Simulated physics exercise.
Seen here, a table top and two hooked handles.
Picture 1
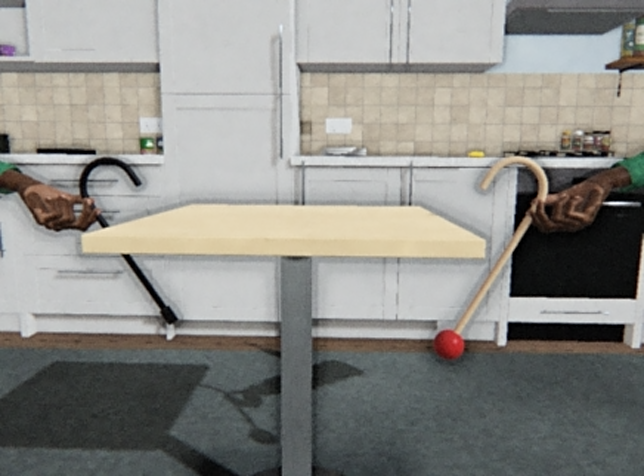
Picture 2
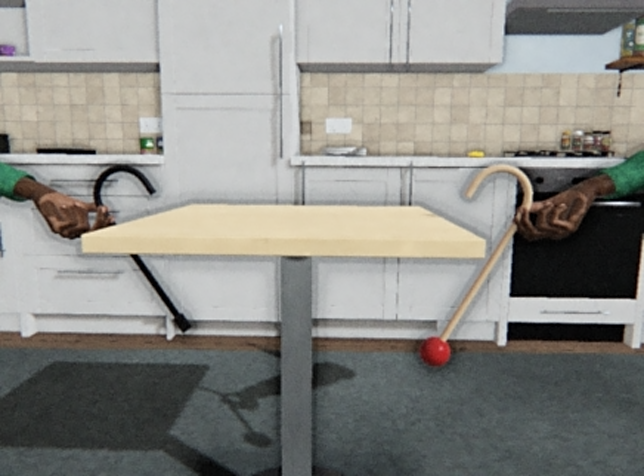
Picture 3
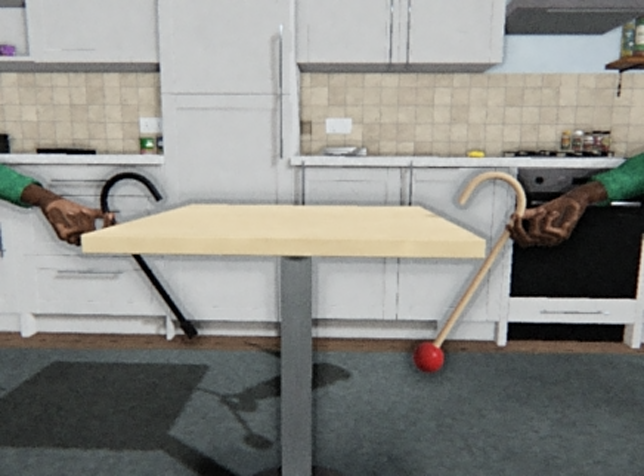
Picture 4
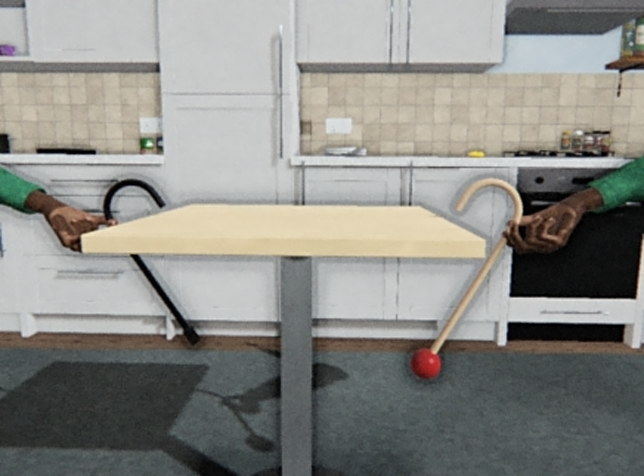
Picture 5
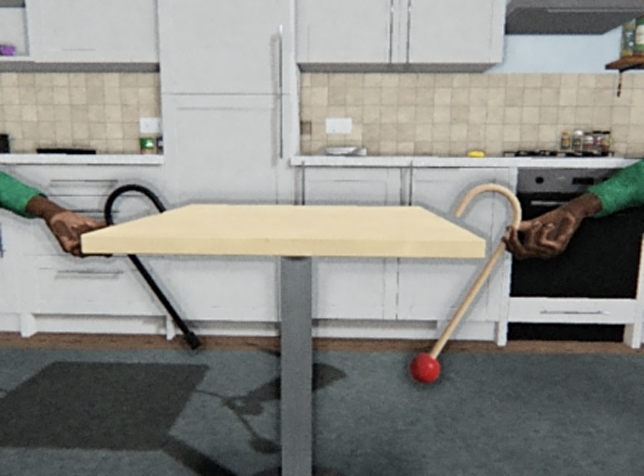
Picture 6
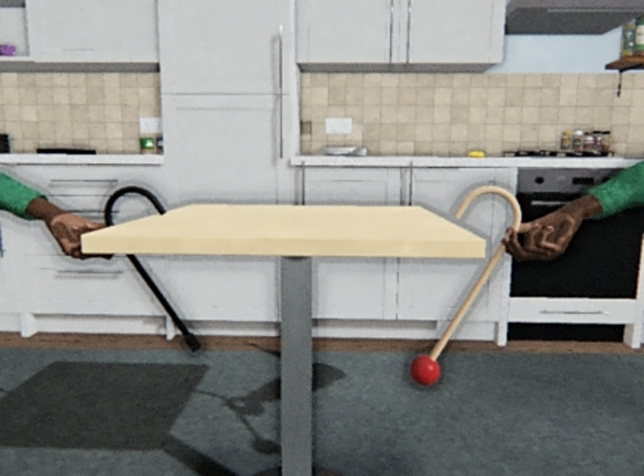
Two hands, one on each side of a pale table, moved a black cane and a light-coloured hooked stick with a red ball end slightly inward and down, then kept holding them nearly still.
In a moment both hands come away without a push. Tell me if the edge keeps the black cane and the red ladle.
Outcome: The black cane stays hooked on the edge and the red ladle falls to the floor.
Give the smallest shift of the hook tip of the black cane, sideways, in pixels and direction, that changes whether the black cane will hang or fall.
Roughly 12 pixels left.
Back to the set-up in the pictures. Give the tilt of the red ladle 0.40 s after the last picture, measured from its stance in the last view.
Roughly 15°.
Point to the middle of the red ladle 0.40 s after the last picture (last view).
Its middle is close to (473, 435).
Then, 0.40 s on from there, black cane at rest near (166, 265); red ladle on its way down near (472, 435).
In the end, the black cane hangs from the table, near (167, 265); the red ladle slips off.
